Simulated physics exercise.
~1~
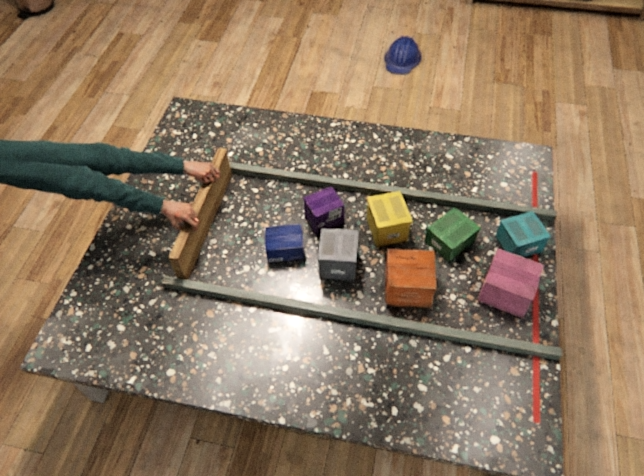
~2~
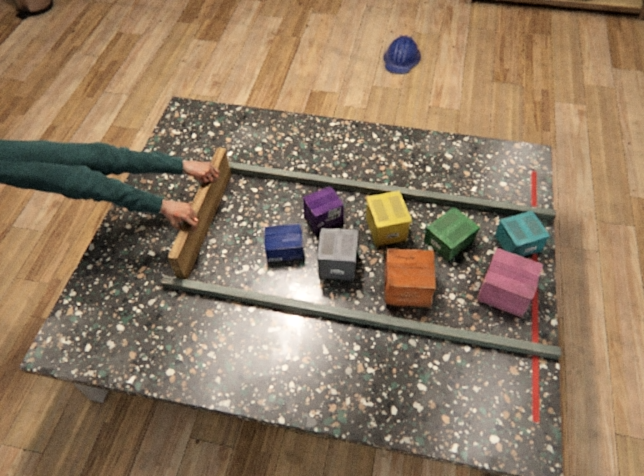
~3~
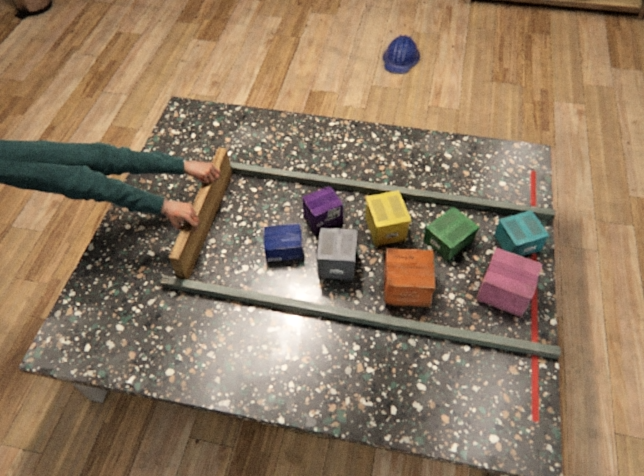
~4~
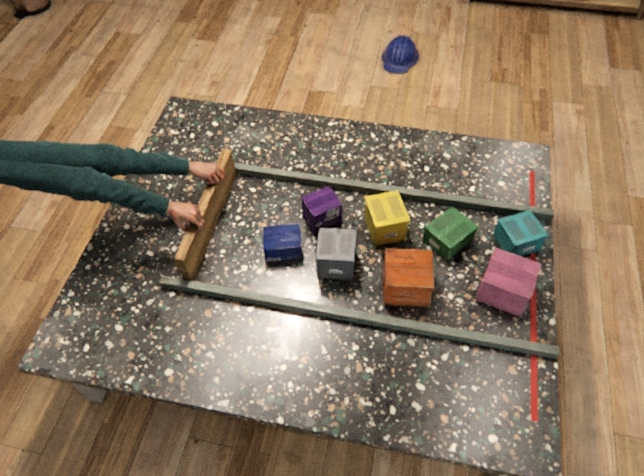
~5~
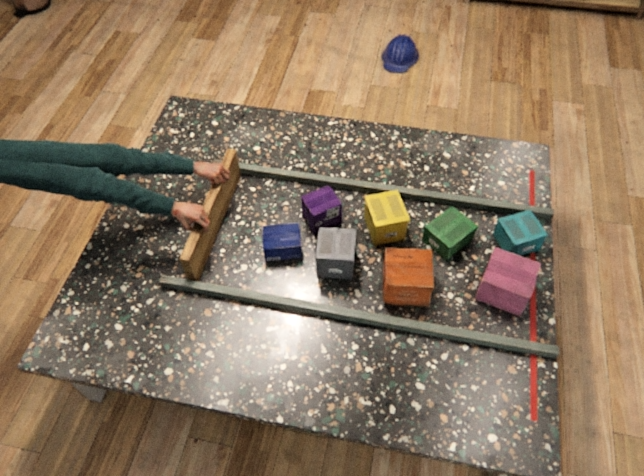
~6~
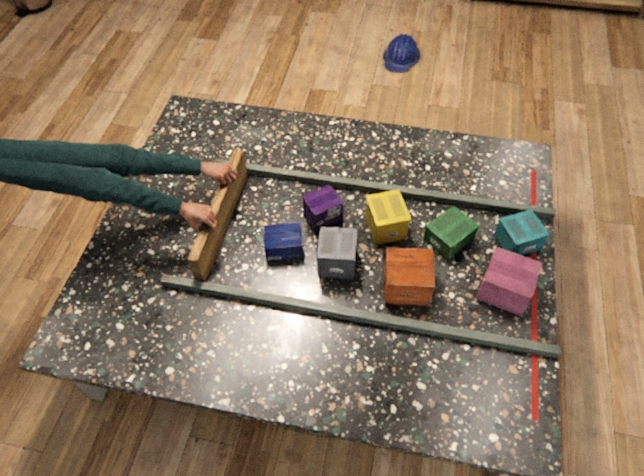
On a speckled loading deck, two green-sleeved arms slide a wooden plank slightly right toward eight coloured boxes, which stay still.
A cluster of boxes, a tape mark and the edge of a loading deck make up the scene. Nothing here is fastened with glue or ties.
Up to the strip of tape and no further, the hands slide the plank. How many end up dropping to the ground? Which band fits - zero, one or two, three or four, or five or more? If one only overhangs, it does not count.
Count: Five plus.
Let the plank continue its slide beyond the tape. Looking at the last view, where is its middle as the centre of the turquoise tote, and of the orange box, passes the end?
For the turquoise tote at (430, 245), for the orange box at (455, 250).
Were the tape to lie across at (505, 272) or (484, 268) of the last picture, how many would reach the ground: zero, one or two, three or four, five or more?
5 or more; 3 or 4.
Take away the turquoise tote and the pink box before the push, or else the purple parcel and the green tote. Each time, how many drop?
The number fallen is 4, and in the other try 4.
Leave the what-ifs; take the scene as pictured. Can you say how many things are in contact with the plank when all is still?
2 of them.
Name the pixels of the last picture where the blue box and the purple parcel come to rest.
About (557, 291), and about (556, 257).
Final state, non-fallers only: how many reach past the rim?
That'd be 2.
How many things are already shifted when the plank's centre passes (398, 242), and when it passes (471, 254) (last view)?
That gives 8 for the first and 8 for the second.
Early on, none off yet; turquoise tote at rest near (520, 235); pink box at rest near (509, 281); green tote at rest near (451, 233).
A while later, none off yet; turquoise tote moving near (523, 234); pink box travelled about its own width near (539, 281); green tote travelled about its own width near (481, 240).
Further along, two off so far; turquoise tote in the air near (576, 271); pink box down on the ground near (567, 330); green tote travelled well along near (562, 252).
Finally, the number that fall off is five or more; lost, grey tote, yellow tote, orange box, green tote, pink box and turquoise tote.
